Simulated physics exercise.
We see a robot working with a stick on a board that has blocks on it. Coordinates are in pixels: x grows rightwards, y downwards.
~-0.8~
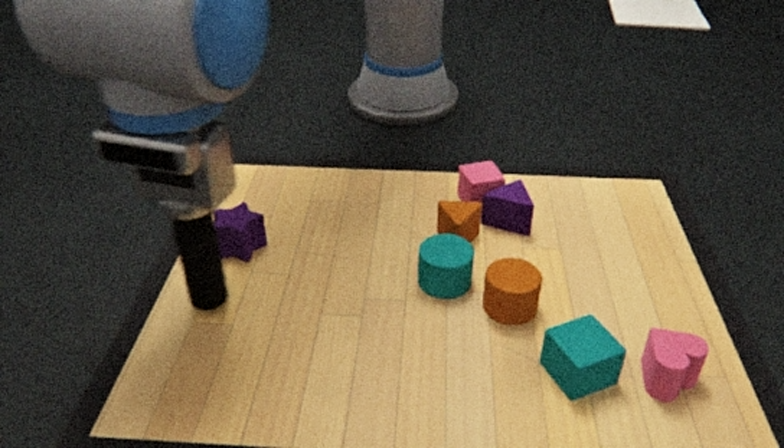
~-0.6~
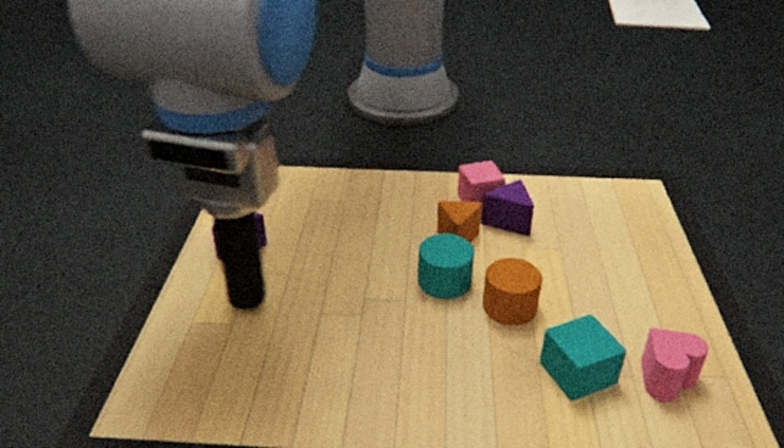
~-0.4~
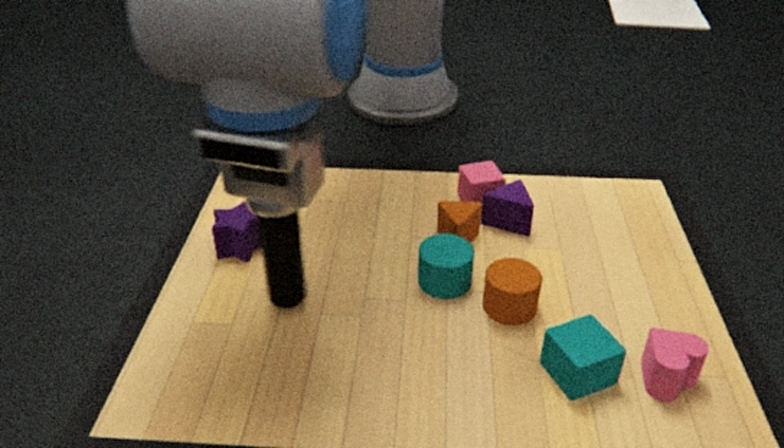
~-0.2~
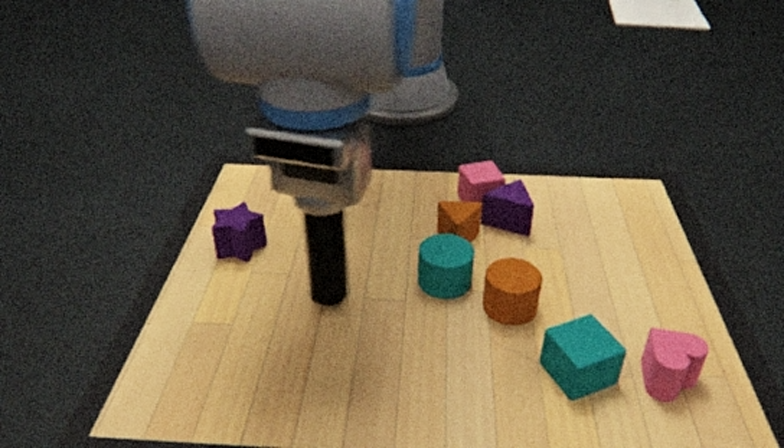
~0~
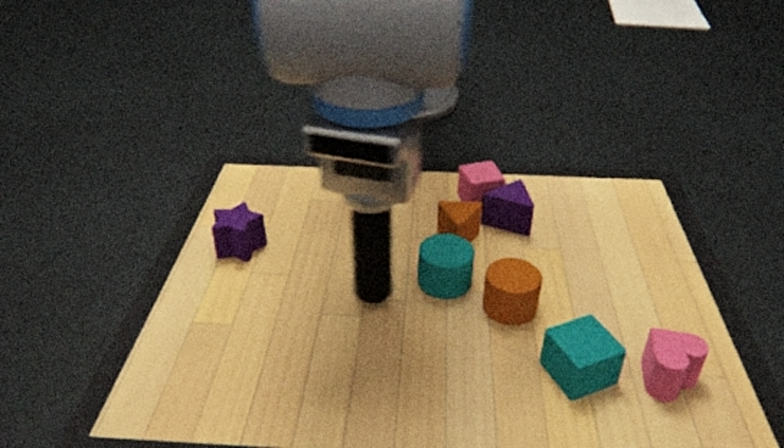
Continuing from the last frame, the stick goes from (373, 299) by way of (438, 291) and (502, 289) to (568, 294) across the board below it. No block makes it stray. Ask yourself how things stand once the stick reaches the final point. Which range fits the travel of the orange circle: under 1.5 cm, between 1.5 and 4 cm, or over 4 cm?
Ends over 4 cm away.
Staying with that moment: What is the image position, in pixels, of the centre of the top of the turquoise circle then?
It will likely be found at (514, 230).
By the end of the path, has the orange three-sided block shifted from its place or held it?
Here the orange three-sided block stays on its spot.
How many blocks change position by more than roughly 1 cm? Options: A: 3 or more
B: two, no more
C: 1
My answer is option B.
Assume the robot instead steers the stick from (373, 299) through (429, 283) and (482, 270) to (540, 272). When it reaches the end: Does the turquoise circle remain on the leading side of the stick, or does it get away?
I'd say the turquoise circle is still out in front of the stick at the end.
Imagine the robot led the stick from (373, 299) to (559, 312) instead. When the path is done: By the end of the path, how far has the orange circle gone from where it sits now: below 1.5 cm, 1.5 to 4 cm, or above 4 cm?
Long: Over 4 cm.
The first path, step by step. One third of the way, stick at (440, 283); turquoise circle at (477, 241).
Two thirds of the way, stick at (504, 282); turquoise circle at (513, 230); orange circle at (543, 282).
At the end, stick at (570, 287); turquoise circle at (514, 230); orange three-sided block still; orange circle at (570, 293).
